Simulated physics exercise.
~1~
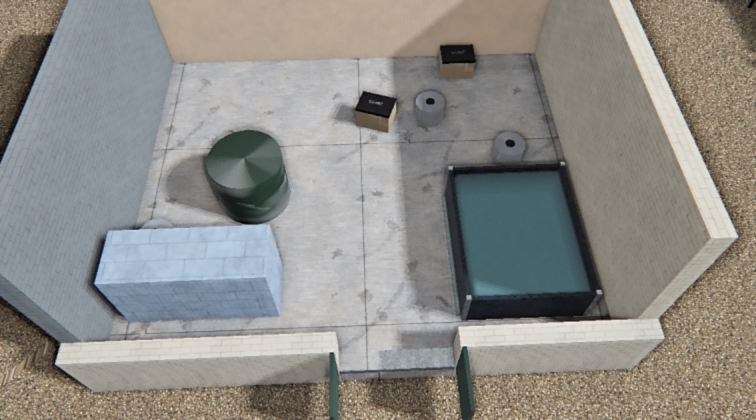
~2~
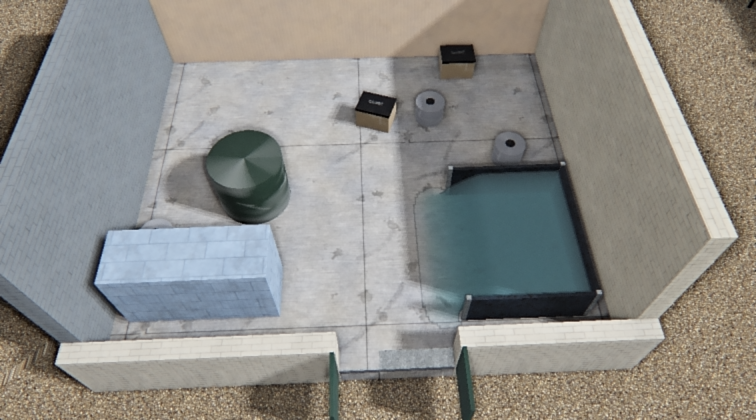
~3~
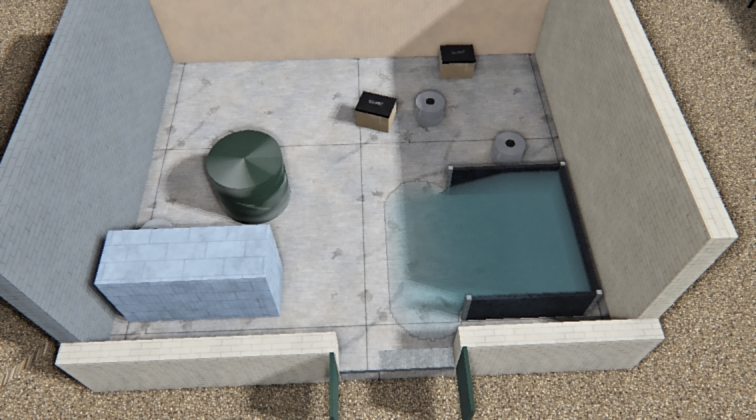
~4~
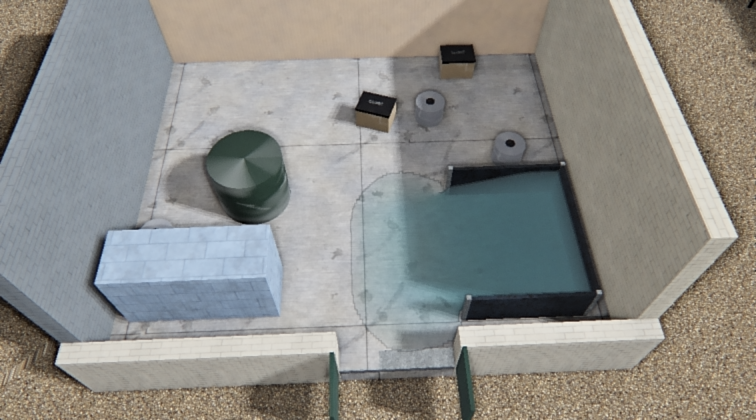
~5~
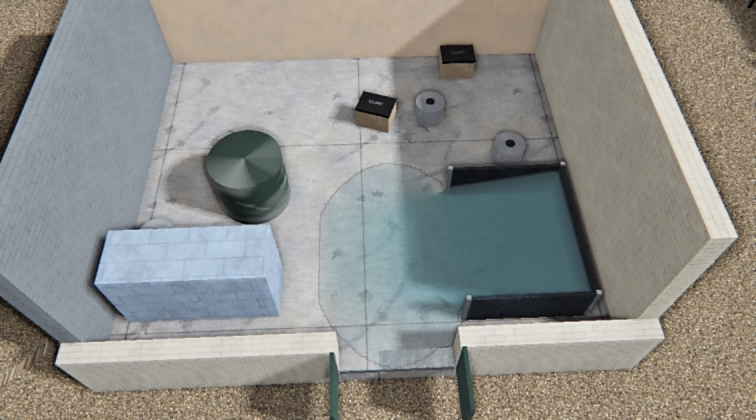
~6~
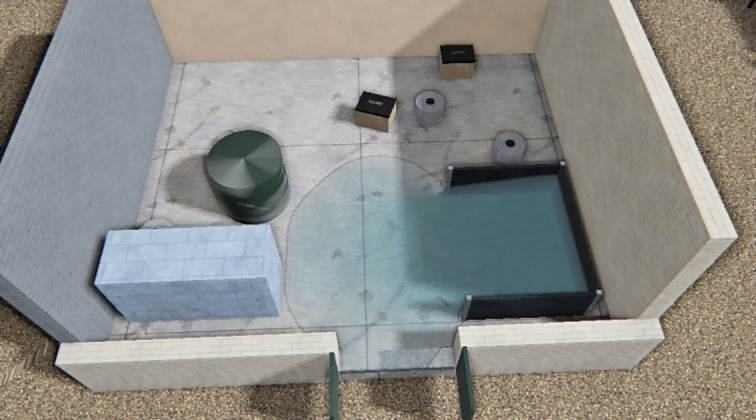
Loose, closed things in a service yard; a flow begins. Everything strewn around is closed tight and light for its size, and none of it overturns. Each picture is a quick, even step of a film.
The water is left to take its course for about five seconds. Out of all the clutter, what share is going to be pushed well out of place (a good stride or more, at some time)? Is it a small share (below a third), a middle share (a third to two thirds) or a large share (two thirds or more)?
A small share, below a third.
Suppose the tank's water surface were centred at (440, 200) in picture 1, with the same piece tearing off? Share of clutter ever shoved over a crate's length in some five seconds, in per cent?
I reckon around 20 percent of them.
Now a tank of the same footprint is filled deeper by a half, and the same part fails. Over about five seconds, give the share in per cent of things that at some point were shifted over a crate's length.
I'd put it near 20 percent.
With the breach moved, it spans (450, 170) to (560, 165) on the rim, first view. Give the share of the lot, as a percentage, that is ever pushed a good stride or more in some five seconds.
I'd put it at about 80 percent.
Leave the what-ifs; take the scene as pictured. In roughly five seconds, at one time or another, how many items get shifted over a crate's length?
The count is 1.
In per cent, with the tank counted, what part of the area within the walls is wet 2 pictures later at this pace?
My guess is around 35 per cent.
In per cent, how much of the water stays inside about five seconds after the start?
90 in a hundred.
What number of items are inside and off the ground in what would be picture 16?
1.
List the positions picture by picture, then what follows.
In the first frame, a tub at (156, 233) rests on the ground; a tub at (510, 144) rests on the ground; 0 of 5 have shifted.
In the second frame, a tub at (156, 233) rests on the ground; a tub at (510, 144) rests on the ground; 0 of 5 have shifted.
In the third frame, a tub at (156, 233) rests on the ground; a tub at (510, 144) rests on the ground; 0 of 5 have shifted.
In the fourth frame, a tub at (156, 233) rests on the ground; a tub at (510, 144), on the bottom; 0 of 5 have shifted.
In the fifth frame, a tub at (156, 233) rests on the ground; a tub at (510, 144), on the bottom; 0 of 5 have shifted.
In the sixth frame, a tub at (156, 233) rests on the ground; a tub at (510, 144), on the bottom; 0 of 5 have shifted.
A moment on, 0 of 5 are well off their spots; 0 afloat.
Next, 0 of 5 are well off their spots; 1 afloat.
Later, 1 of 5 are well off their spots; 0 afloat.
In the end, 1 of 5 are well off their spots, and 1 have been at some point; 1 afloat.
